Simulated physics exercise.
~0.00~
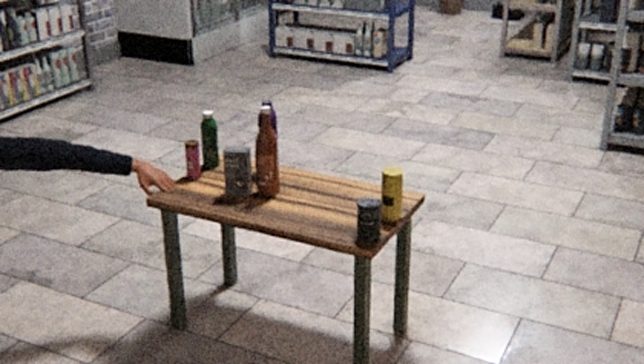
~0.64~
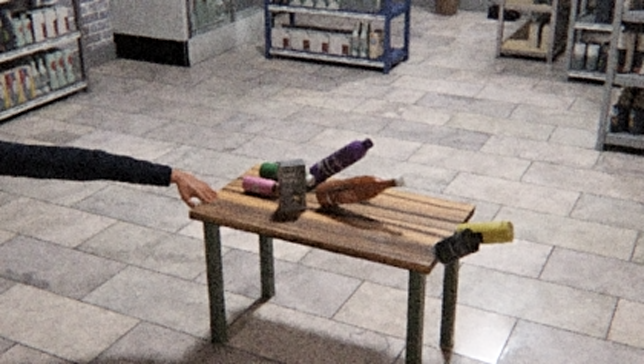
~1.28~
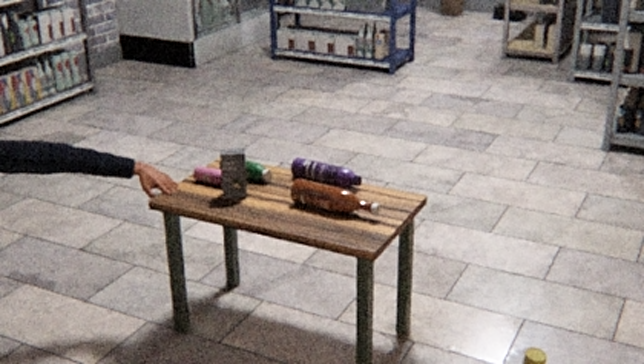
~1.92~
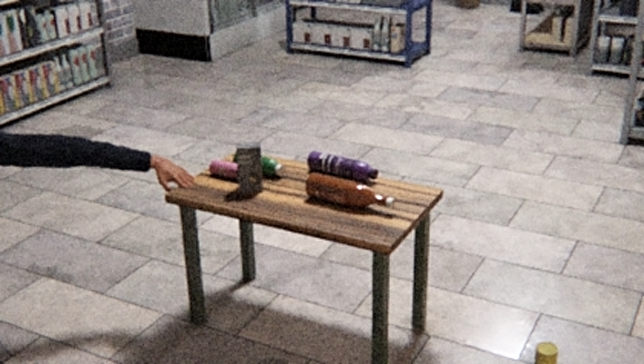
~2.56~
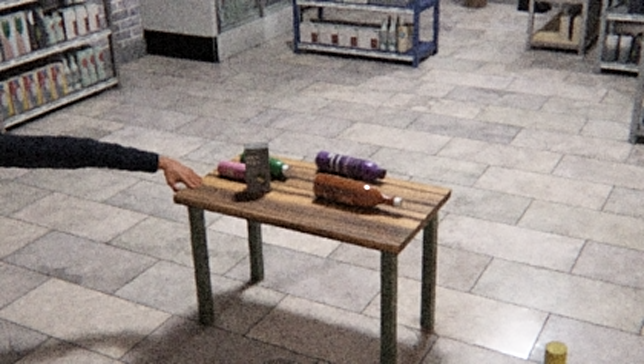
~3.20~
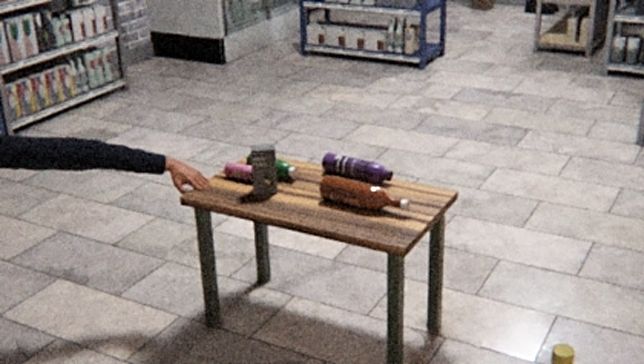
Small wooden table jerked right and back by a hand, toppling its bottles and sending a yellow jar to the floor.
